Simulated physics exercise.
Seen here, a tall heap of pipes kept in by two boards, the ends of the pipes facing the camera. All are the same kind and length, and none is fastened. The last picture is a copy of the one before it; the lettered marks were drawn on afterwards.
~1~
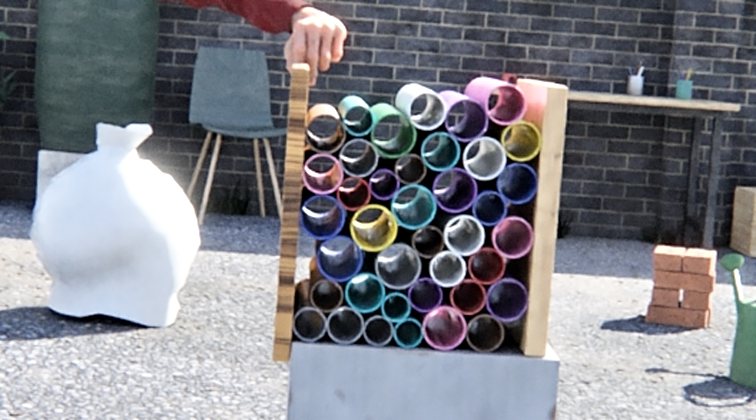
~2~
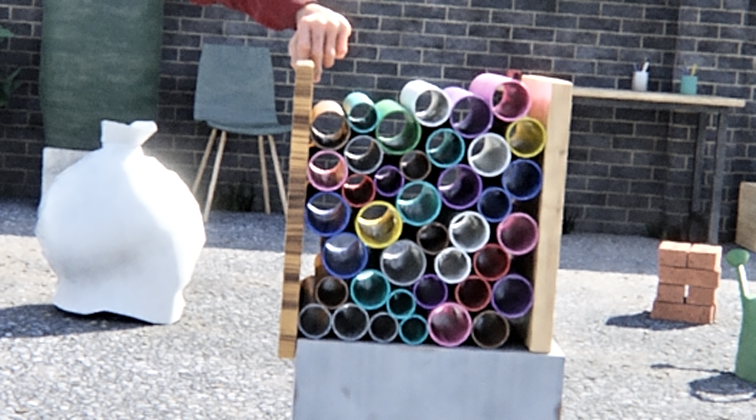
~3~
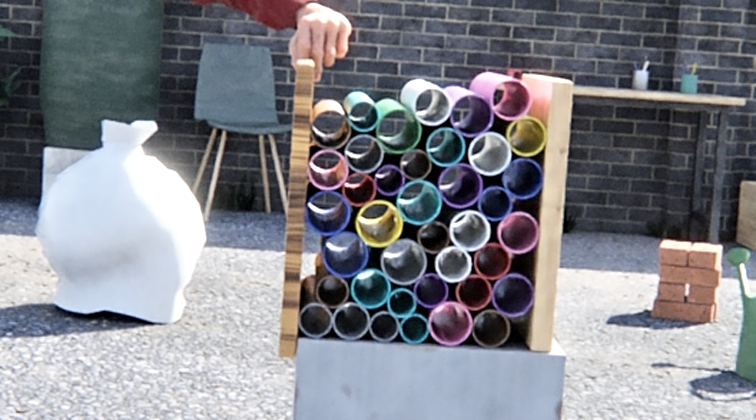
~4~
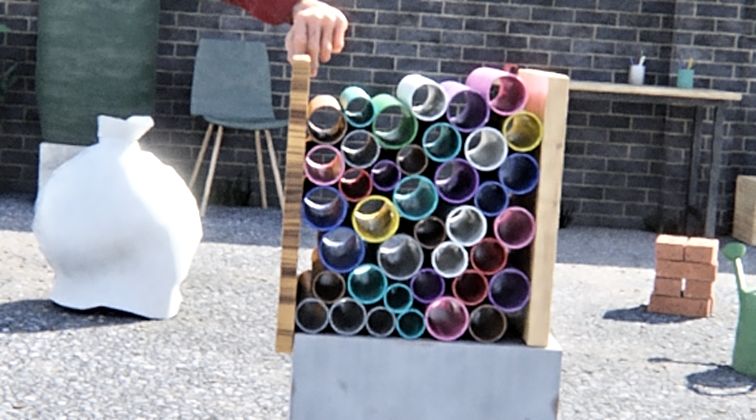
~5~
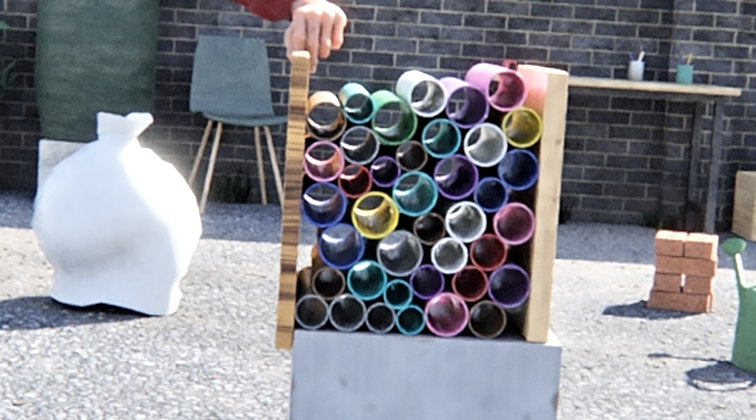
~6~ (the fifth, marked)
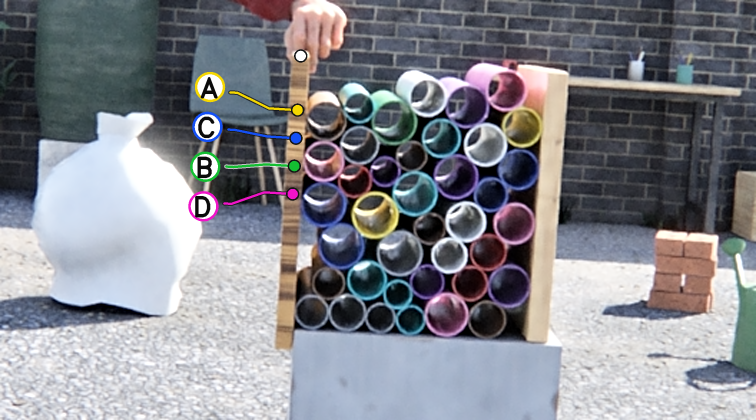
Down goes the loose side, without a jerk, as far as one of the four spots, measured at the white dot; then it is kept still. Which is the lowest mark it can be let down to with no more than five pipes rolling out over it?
The lowest mark that will do is B.
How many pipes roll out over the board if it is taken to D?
The count is six.
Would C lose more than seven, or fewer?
Fewer than seven.
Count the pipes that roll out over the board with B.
At B the number is two.
On the marked copy, A at (297, 110); B at (294, 166); C at (296, 138); D at (292, 194); the white dot at (301, 56).
With B. Early on, top of the board (307, 110).
Further on, top of the board (303, 166).
At the end, top of the board (303, 166), two out over the board.
As for the rest, A none out over the board; C none out over the board; D six out over the board.
